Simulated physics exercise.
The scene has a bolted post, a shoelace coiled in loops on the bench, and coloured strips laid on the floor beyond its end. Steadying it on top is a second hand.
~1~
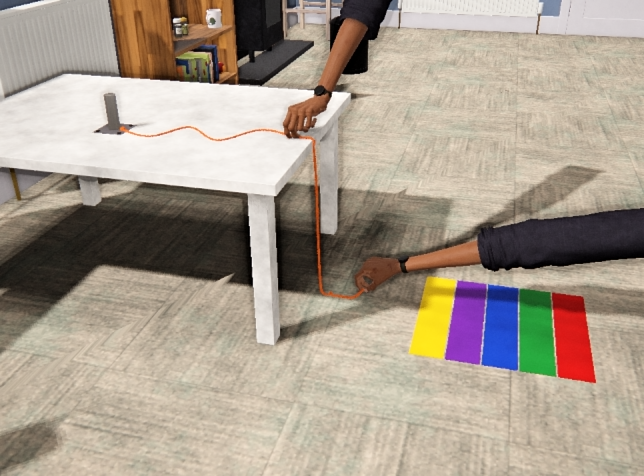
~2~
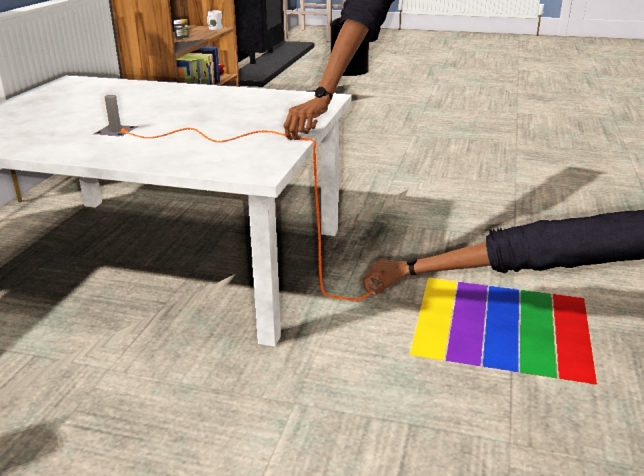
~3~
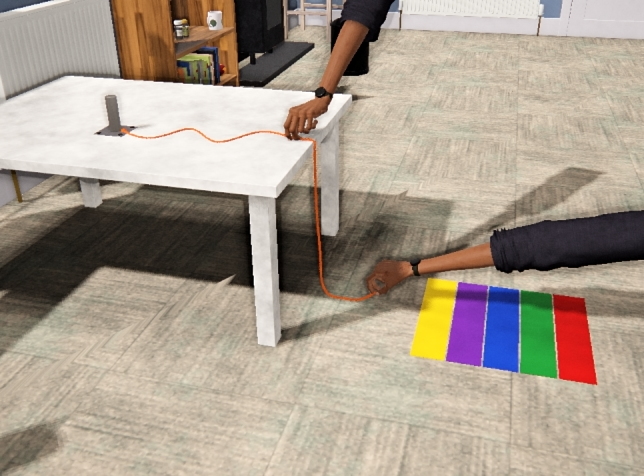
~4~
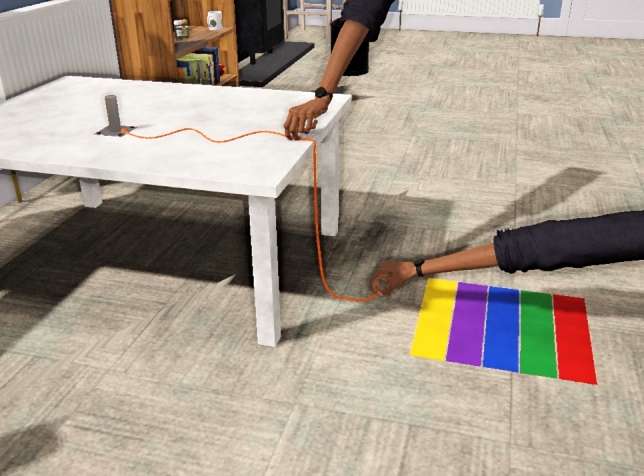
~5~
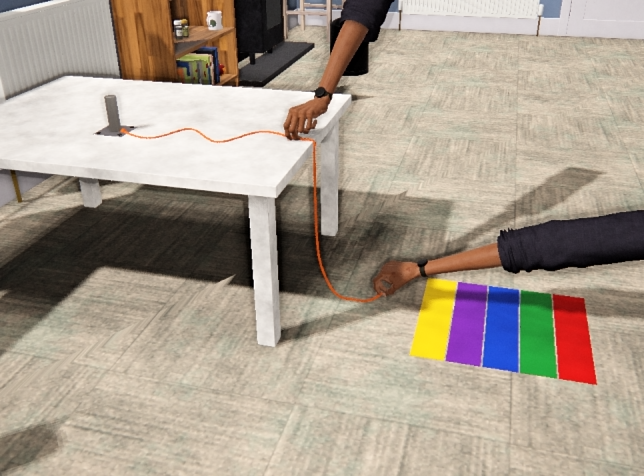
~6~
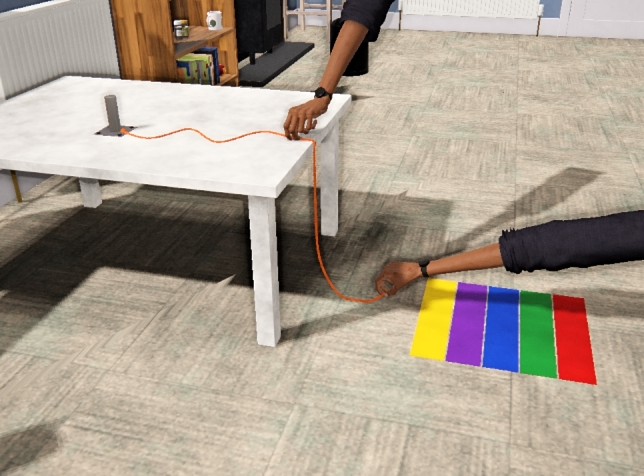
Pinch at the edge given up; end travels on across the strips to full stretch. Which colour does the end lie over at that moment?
It lies over green.
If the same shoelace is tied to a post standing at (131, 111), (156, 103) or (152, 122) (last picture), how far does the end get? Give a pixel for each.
Roughly (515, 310), then (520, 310), then (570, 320).
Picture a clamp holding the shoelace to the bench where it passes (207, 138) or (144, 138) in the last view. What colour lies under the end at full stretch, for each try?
One after the other: Blue, then green.
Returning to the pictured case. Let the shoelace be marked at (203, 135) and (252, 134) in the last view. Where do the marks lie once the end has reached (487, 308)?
Mark one about (229, 137), mark two about (295, 141).
A little later, end near (487, 308); over blue.
Next, end near (521, 312); over green.
When it is tight, end near (542, 315); over green. The green one.
